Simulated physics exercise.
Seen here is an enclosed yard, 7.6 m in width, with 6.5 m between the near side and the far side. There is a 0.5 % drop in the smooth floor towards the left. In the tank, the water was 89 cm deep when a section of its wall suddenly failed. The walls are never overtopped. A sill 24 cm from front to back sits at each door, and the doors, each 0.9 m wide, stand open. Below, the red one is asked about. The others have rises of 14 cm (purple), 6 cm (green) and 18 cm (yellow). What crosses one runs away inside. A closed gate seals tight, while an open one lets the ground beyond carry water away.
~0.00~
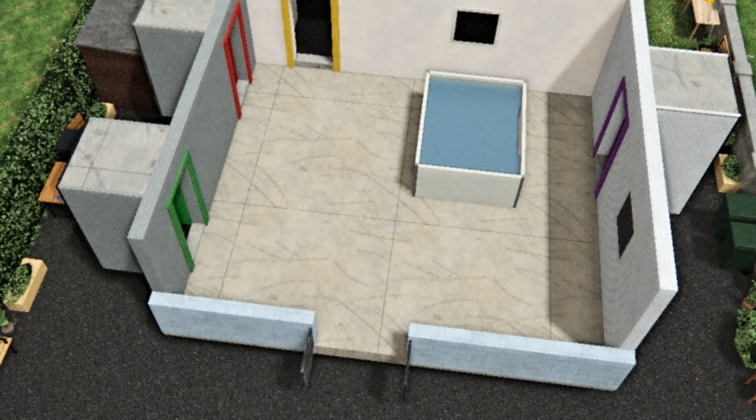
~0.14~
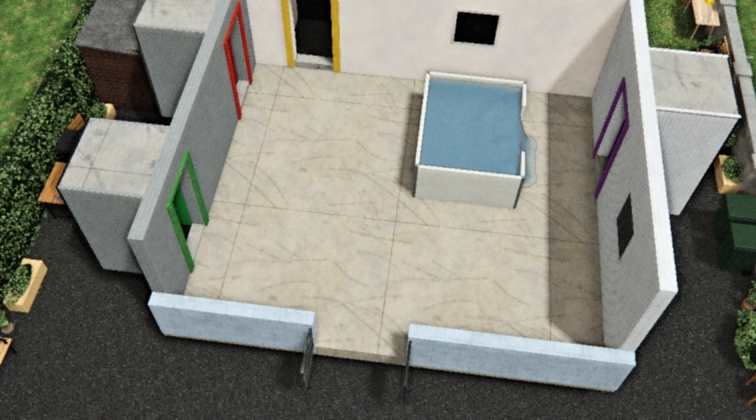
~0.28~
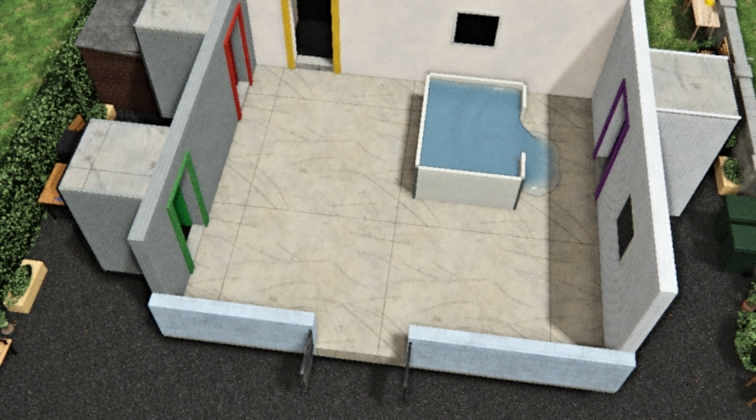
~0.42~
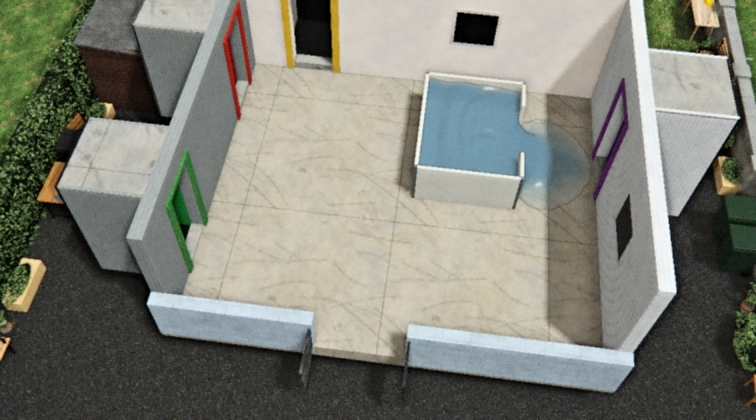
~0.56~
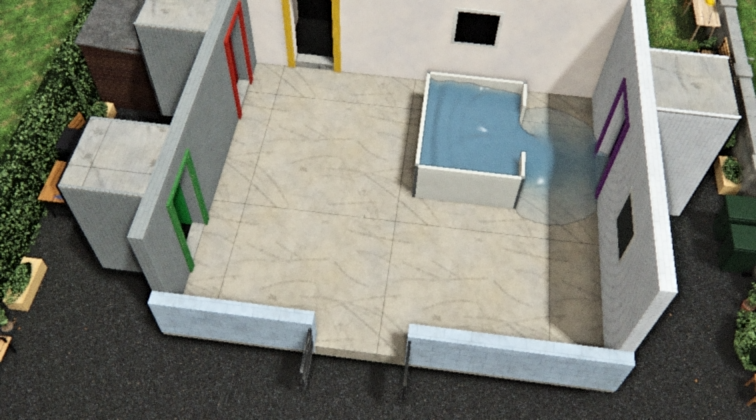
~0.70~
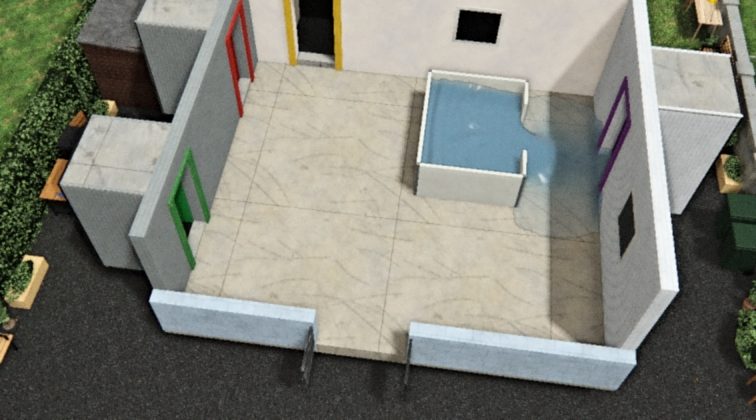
A square tank of blue water stands toward the back right of a walled, pale-floored yard, seen from high above the open front gate. A red door and a green door line the left wall, a yellow-framed doorway is at the back, and a purple frame is on the right. Water breaks through the tank's right side and spreads to the right wall, then forward along it, while the view stays almost still.
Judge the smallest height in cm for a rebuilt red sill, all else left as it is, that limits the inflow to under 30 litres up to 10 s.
Roughly 12.5 cm at the least.
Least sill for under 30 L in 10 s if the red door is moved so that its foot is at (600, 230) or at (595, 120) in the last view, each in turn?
In turn: Roughly 17 cm, roughly 30 cm.
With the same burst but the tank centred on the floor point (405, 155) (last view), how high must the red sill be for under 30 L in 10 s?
Near 9.5 cm.
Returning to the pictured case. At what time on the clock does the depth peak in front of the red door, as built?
It peaks at about 4.5 s.
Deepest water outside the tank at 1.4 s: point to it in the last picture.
Check close to (592, 96).
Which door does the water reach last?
Green.
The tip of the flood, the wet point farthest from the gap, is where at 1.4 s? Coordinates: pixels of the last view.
Lab note: Front tip approx. at (603, 330).
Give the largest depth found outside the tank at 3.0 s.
Around 36 centimetres.
After 1.4 s water covers 15 % of the floor, deepest (62 cm) near (592, 96); it has not reached the red door.
After 3.0 s water covers 35 % of the floor, deepest (36 cm) near (596, 165); it has not reached the red door.
After 10.0 s water covers 95 % of the floor, deepest (13 cm) near (179, 313); 10 cm at the red door, 31 litres in over its 12 cm sill.
At the red door as built, the water arrived by 4.0 s and peaked near 18 cm at 4.6 s.
Run again over the same 10 s with other heights there, 59 litres in over 10 cm, 17 litres over 13.5 cm. The limit of 30 litres is kept from about 12.5 cm up.
